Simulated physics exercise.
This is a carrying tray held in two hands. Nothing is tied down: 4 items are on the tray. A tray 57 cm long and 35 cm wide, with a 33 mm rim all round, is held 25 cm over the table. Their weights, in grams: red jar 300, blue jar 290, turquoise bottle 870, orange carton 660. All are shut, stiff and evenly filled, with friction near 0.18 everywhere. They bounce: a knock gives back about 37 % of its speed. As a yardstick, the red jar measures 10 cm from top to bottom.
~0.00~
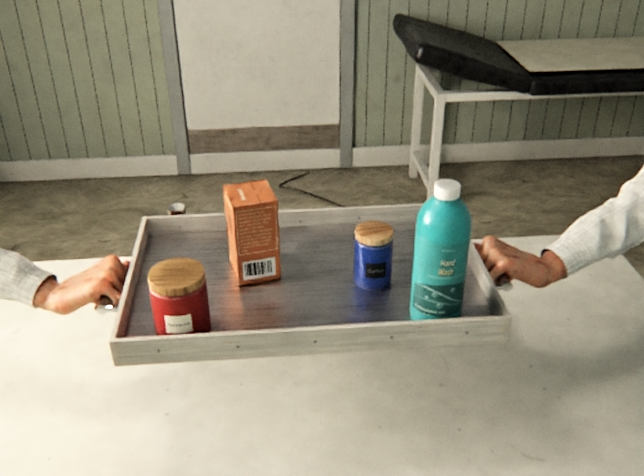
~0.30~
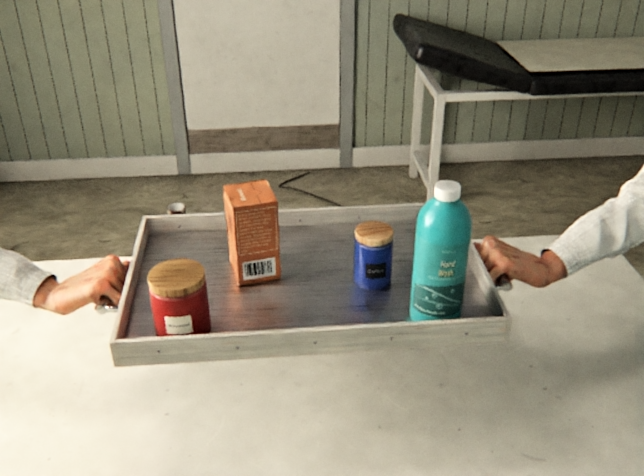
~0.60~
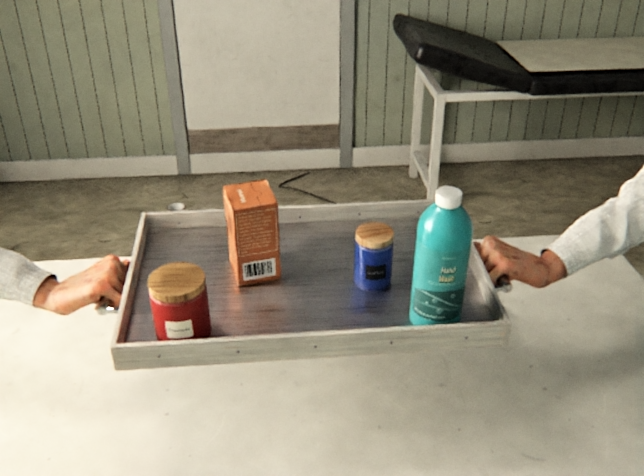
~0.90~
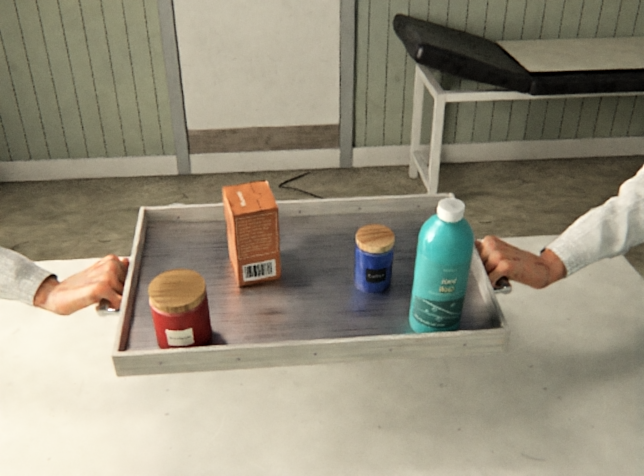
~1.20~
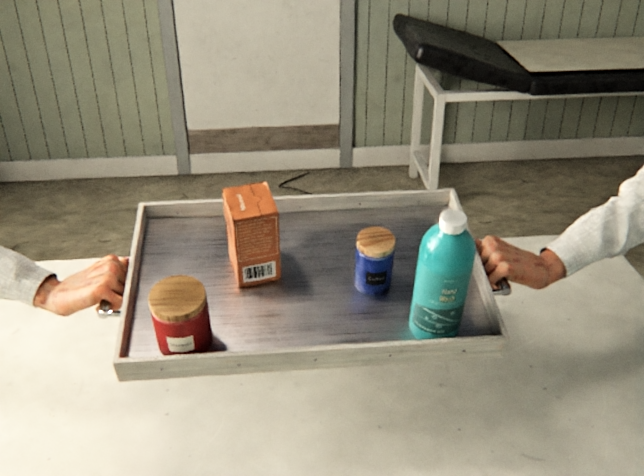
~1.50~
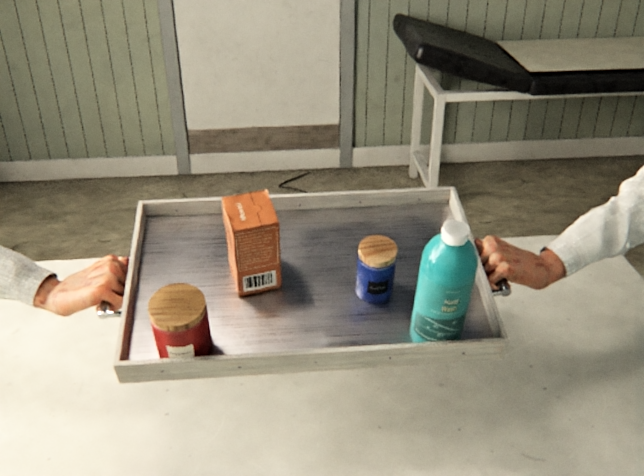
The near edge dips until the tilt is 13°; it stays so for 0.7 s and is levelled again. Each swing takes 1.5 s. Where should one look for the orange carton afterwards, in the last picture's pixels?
Resting place of the orange carton: (258, 289).
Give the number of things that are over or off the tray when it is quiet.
0 of them.
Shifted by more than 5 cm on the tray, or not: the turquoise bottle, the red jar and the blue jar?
The turquoise bottle keeps its place; the red jar keeps its place; the blue jar gets shifted.
After 1.80 s, tray at 13°, near edge down; orange carton moved 8 cm near (253, 272); blue jar moved 8 cm.
After 2.00 s, tray at 13°, near edge down; orange carton moved 15 cm near (254, 304); blue jar moved 13 cm.
After 3.10 s, tray at 6°, near edge down; orange carton moved 17 cm near (258, 299); blue jar moved 13 cm.
In the end (4.3 s), not toppled but over 5 cm from the start, blue jar and orange carton; the other 2 under 5 cm from the start. At the end, from the last picture's camera, orange carton near (258, 289).
